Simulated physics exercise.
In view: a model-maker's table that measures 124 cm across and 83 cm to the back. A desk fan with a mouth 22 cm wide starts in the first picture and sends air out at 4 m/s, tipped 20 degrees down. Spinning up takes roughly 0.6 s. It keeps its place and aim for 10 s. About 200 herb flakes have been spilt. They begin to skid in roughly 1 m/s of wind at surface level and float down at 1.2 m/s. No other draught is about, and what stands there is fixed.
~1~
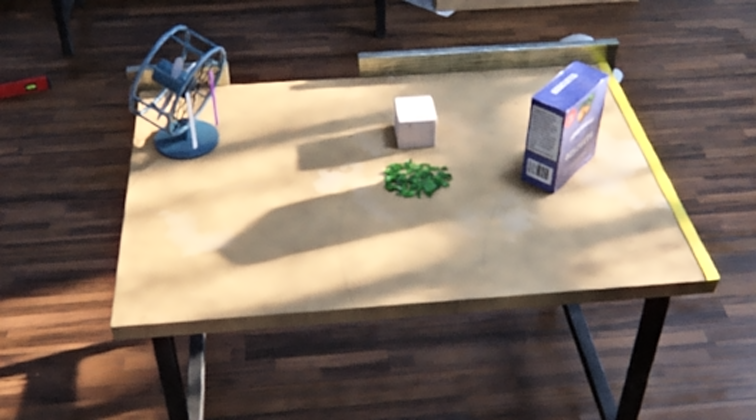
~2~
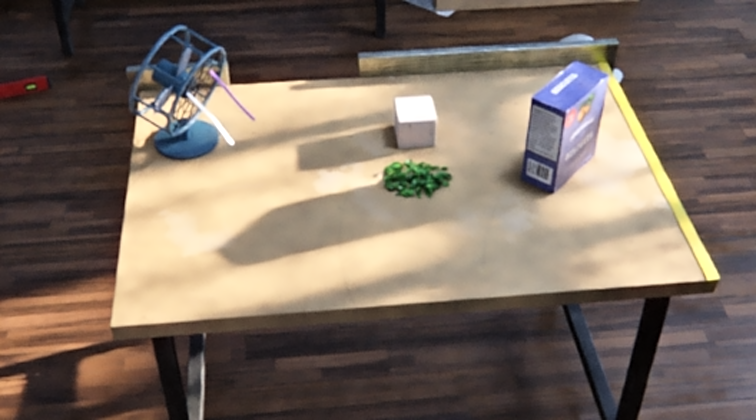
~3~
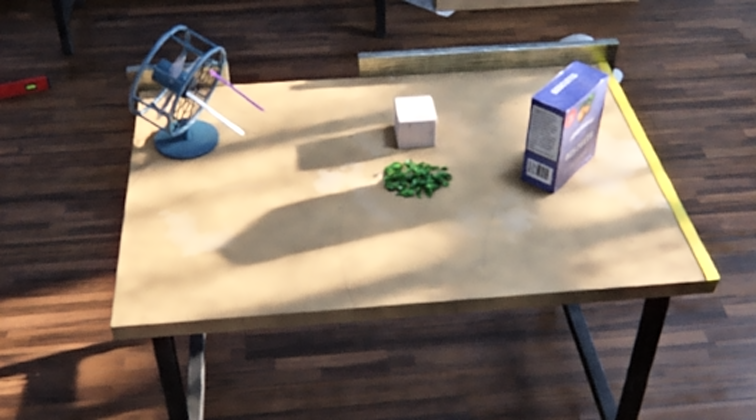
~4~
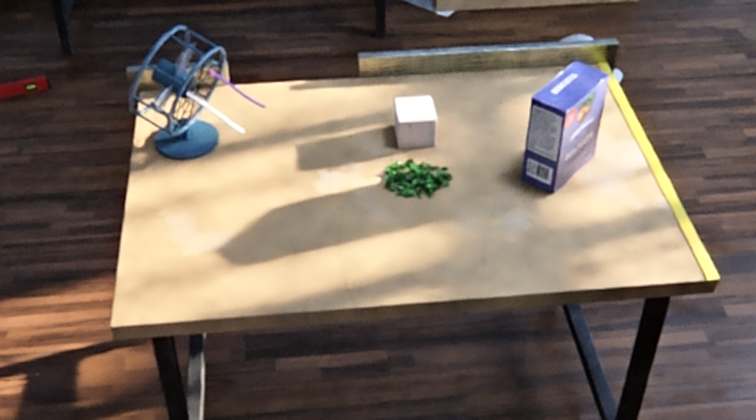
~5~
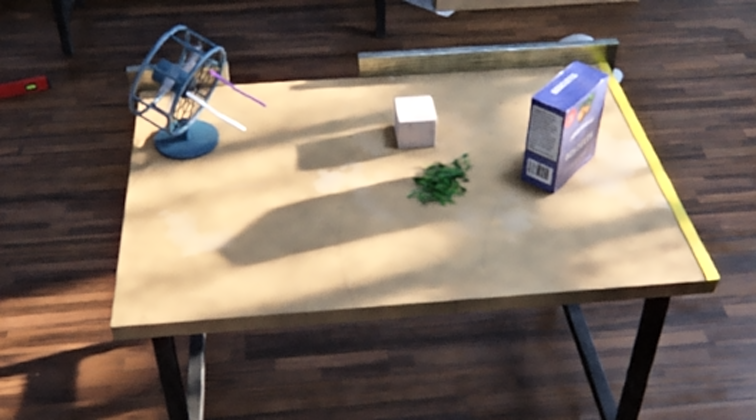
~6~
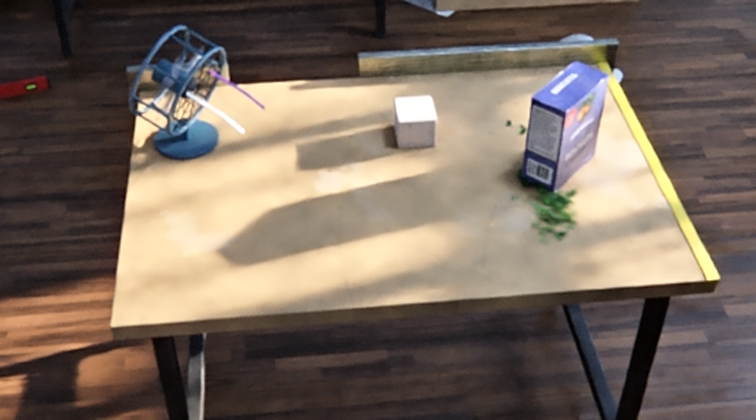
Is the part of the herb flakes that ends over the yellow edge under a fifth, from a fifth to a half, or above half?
The share over the yellow edge is more than half.
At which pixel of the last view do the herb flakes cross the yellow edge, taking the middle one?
Around (682, 207).
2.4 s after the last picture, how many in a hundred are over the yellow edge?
Some 90 per cent.
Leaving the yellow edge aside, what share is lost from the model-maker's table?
Some 2 per cent.
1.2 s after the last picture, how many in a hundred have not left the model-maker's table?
Some 5 per cent.
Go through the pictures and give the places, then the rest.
The middle of the herb flakes is near (413, 179), none has stirred yet and the mouth of the desk fan is at (178, 81), in the first frame.
The middle of the herb flakes is near (413, 178), none has stirred yet and the yellow edge is centred on (656, 157), in the second frame.
The middle of the herb flakes is near (413, 178), none has stirred yet, the top of a block is at (415, 109) and the top of a carton is at (571, 85), in the third frame.
The middle of the herb flakes is near (413, 178) and none has stirred yet, in the fourth frame.
The middle of the herb flakes is near (441, 181), the farthest in sight from the desk fan is at (467, 180) and about 85 % have left their places, in the fifth frame.
The middle of the herb flakes is near (548, 197), the farthest in sight from the desk fan is at (574, 223) and all have left their places, in the sixth frame.
Then, 1.2 s after the last picture the count stands so, 92 % are over the yellow edge.
Then, 2.4 s after the last picture the count stands so, 94 % are over the yellow edge.
Then, 4.7 s after the last picture the count stands so, 95 % are over the yellow edge.
Then, 9.2 s after the last picture, at the end, 95 % are over the yellow edge.
